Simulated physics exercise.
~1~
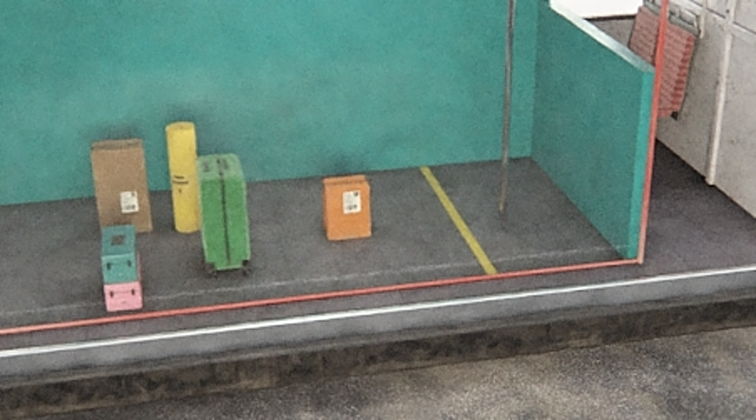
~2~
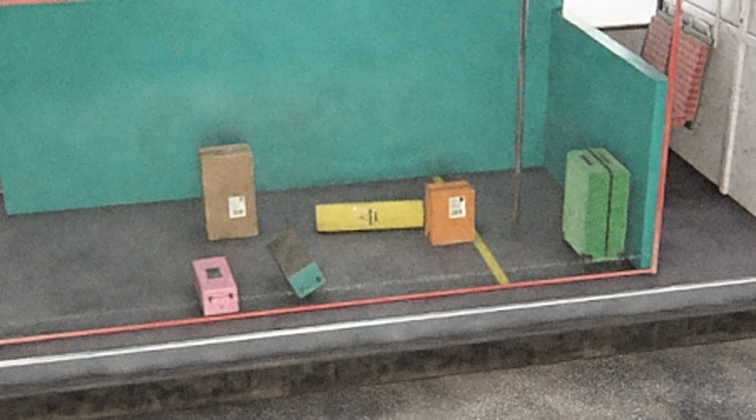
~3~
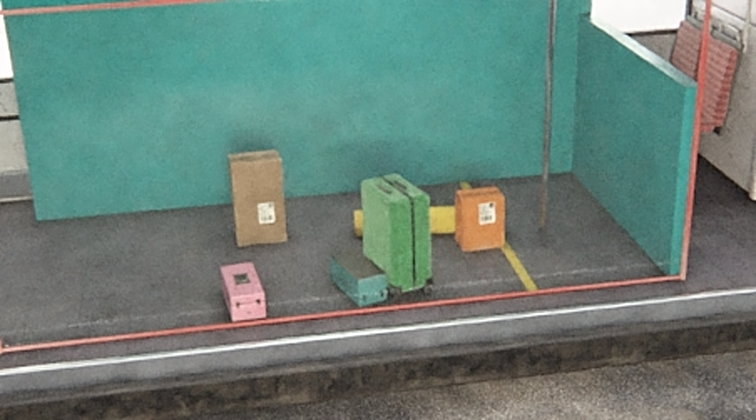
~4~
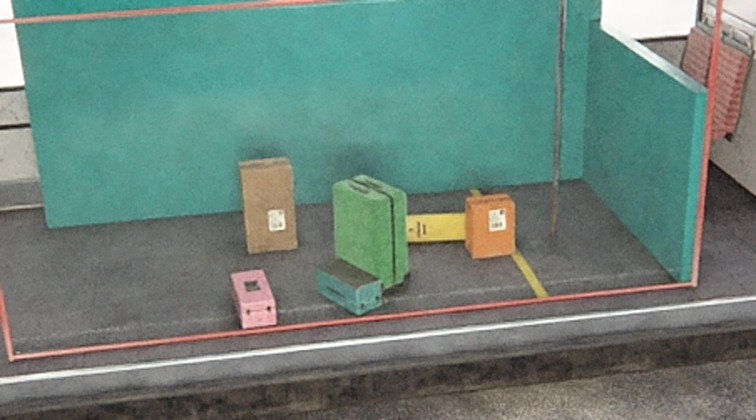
In a teal-walled bay, a green case rolling right then back left, toolboxes separating, yellow roll toppling, orange pack stopping short of the line.
